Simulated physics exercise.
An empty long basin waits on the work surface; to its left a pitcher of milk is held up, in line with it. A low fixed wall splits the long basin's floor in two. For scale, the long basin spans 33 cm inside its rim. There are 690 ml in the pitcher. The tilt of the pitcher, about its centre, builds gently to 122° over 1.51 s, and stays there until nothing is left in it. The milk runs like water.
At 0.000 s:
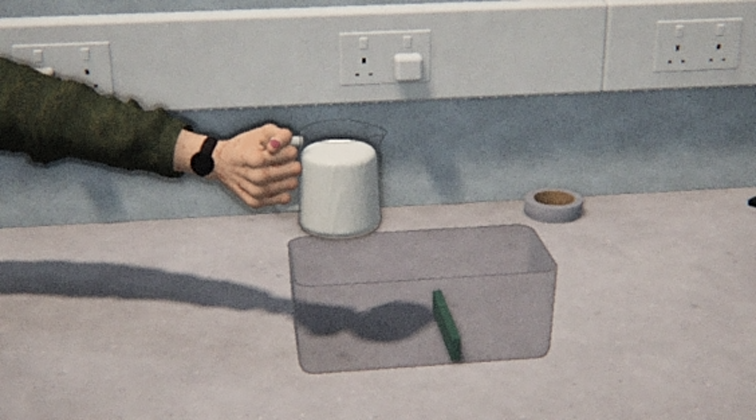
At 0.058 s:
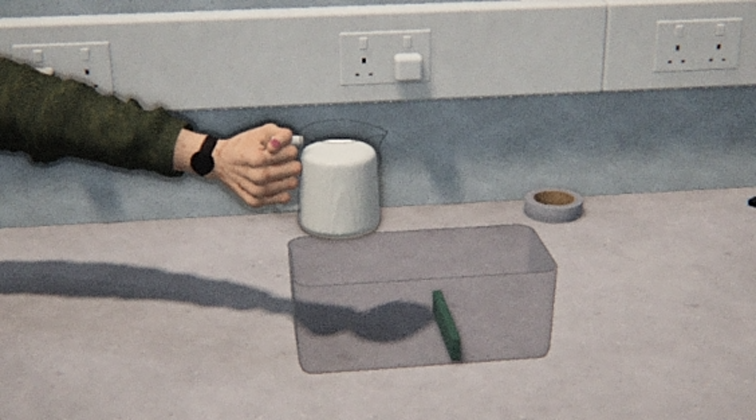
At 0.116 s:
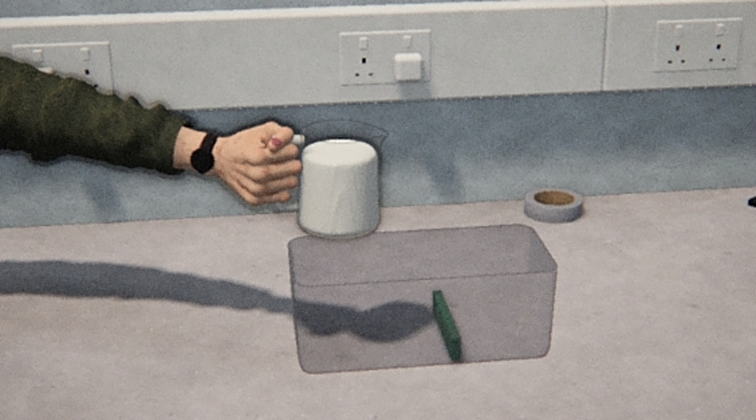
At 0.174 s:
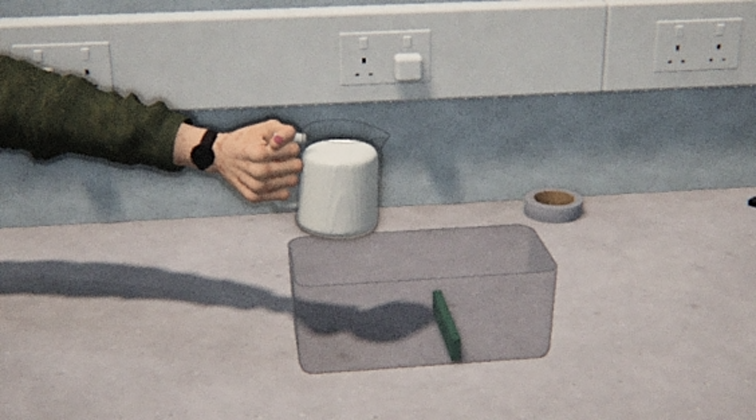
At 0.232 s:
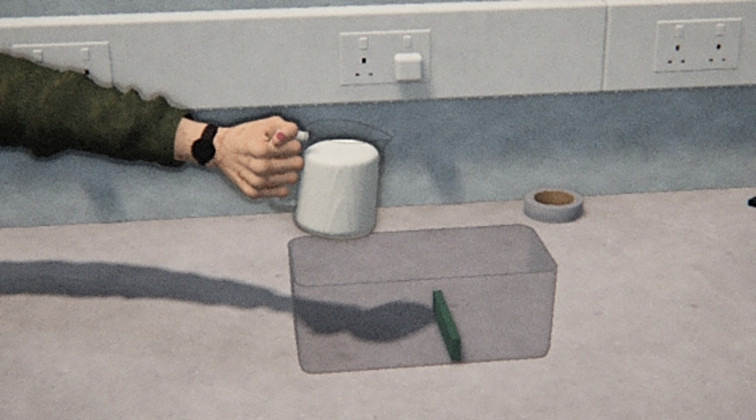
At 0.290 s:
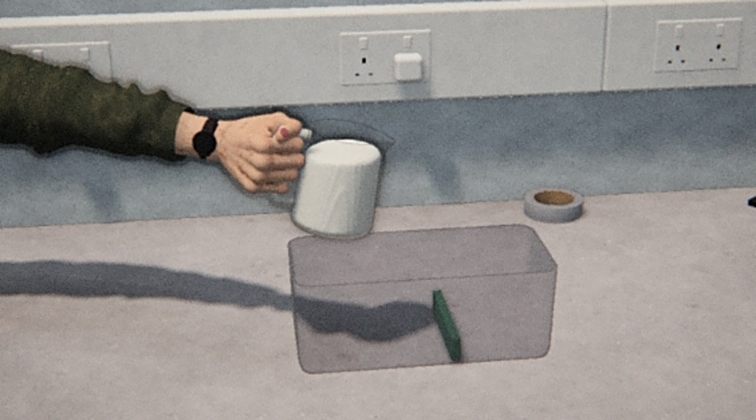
A hand holds a pitcher of milk above a clear basin and slowly tilts it slightly right.
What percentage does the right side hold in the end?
Roughly 50 per cent is past the wall.
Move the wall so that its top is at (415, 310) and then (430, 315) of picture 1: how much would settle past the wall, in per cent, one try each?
First 85, then 70 per cent.
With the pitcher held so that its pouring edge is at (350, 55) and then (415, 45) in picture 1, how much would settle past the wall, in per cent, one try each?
In turn about 15 and 70 per cent.
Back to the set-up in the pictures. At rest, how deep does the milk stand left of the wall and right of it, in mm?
Left about 12 mm, right about 20 mm.
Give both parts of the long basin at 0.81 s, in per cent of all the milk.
Near 1 on the left, 2 on the right.
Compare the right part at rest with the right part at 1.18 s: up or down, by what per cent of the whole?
It goes up by about 6.
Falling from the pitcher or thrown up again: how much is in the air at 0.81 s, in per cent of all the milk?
About 10 per cent.
By 0.81 s the tilt is 67° and 87 per cent is still to pour, 1 is left of the wall and 2 right of it.
By 1.18 s the tilt is 109° and 24 per cent is still to pour, 20 is left of the wall and 44 right of it.
By 1.58 s the tilt is 122° and 0 per cent is still to pour, 50 is left of the wall and 49 right of it.
By 2.01 s the tilt is 122° and 0 per cent is still to pour, 50 is left of the wall and 50 right of it.
At rest 50 per cent lies left of the wall, 50 right of it and 0 outside.
